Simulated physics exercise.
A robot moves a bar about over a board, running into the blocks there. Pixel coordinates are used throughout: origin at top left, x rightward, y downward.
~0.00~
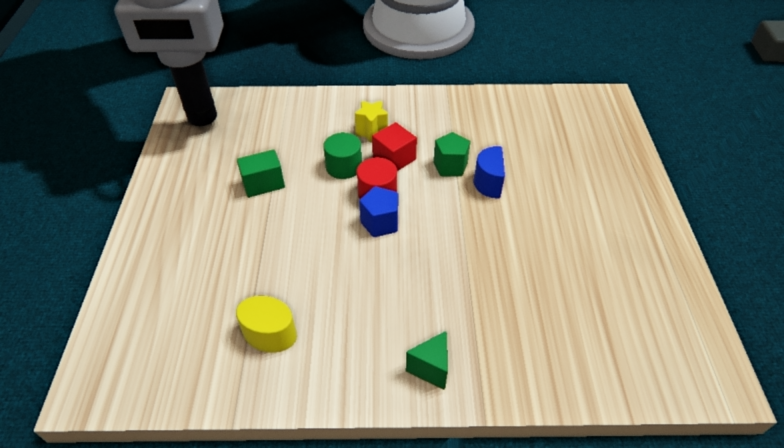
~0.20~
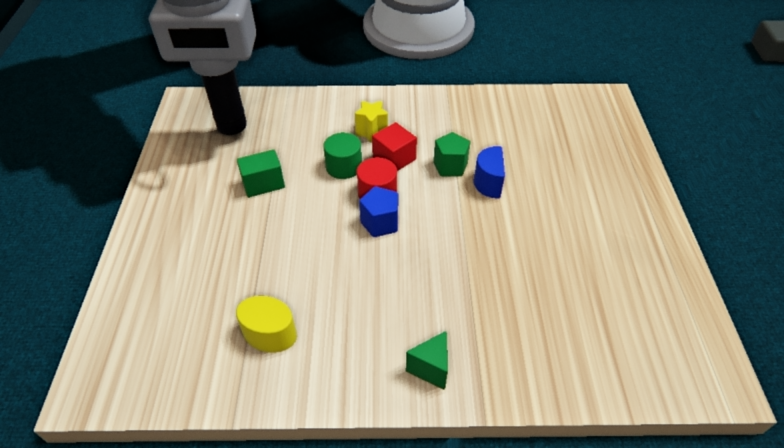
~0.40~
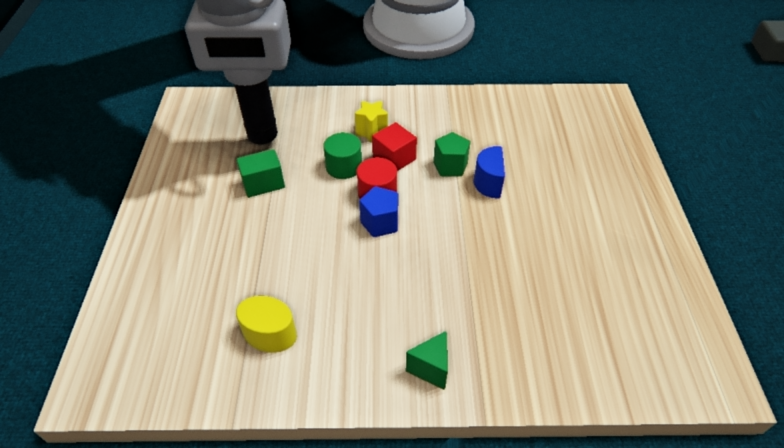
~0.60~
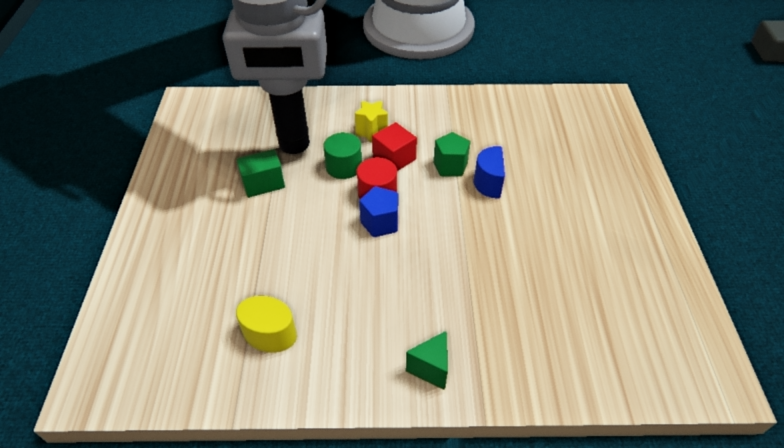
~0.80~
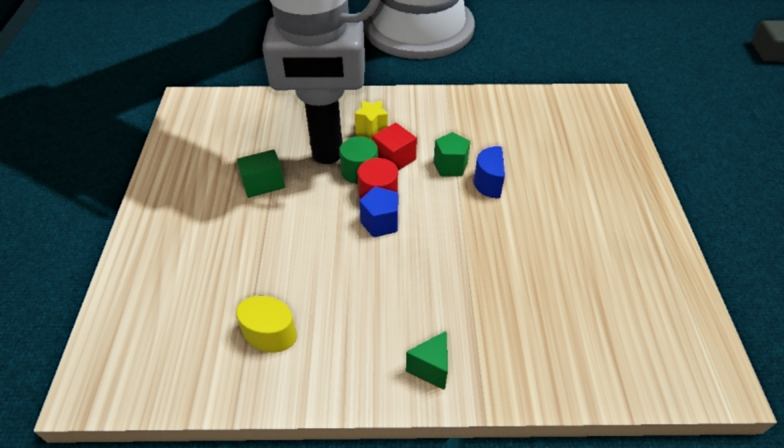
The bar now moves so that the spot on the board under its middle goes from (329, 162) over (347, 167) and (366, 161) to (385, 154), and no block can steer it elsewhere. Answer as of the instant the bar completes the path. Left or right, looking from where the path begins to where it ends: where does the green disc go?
It goes toward the right-hand side.
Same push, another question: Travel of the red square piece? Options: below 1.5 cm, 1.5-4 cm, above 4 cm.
From 1.5 to 4 cm.
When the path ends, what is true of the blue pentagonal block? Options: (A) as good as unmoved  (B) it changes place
Letter A.
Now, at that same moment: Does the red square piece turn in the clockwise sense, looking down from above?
It seems not.
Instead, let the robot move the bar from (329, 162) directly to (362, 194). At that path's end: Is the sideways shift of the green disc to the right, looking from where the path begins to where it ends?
No
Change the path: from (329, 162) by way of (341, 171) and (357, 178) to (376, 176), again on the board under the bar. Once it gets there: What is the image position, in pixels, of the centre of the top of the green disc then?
Answer: (411, 151).
What follows on the original path. Halfway along, bar at (357, 156); green disc at (390, 149); red disc at (396, 176); red square piece at (412, 130), turned 15° anticlockwise.
At the end, bar at (385, 146); green disc at (407, 150); yellow star block still; red disc at (396, 177); blue pentagonal block still; red square piece at (421, 126), turned 25° anticlockwise.
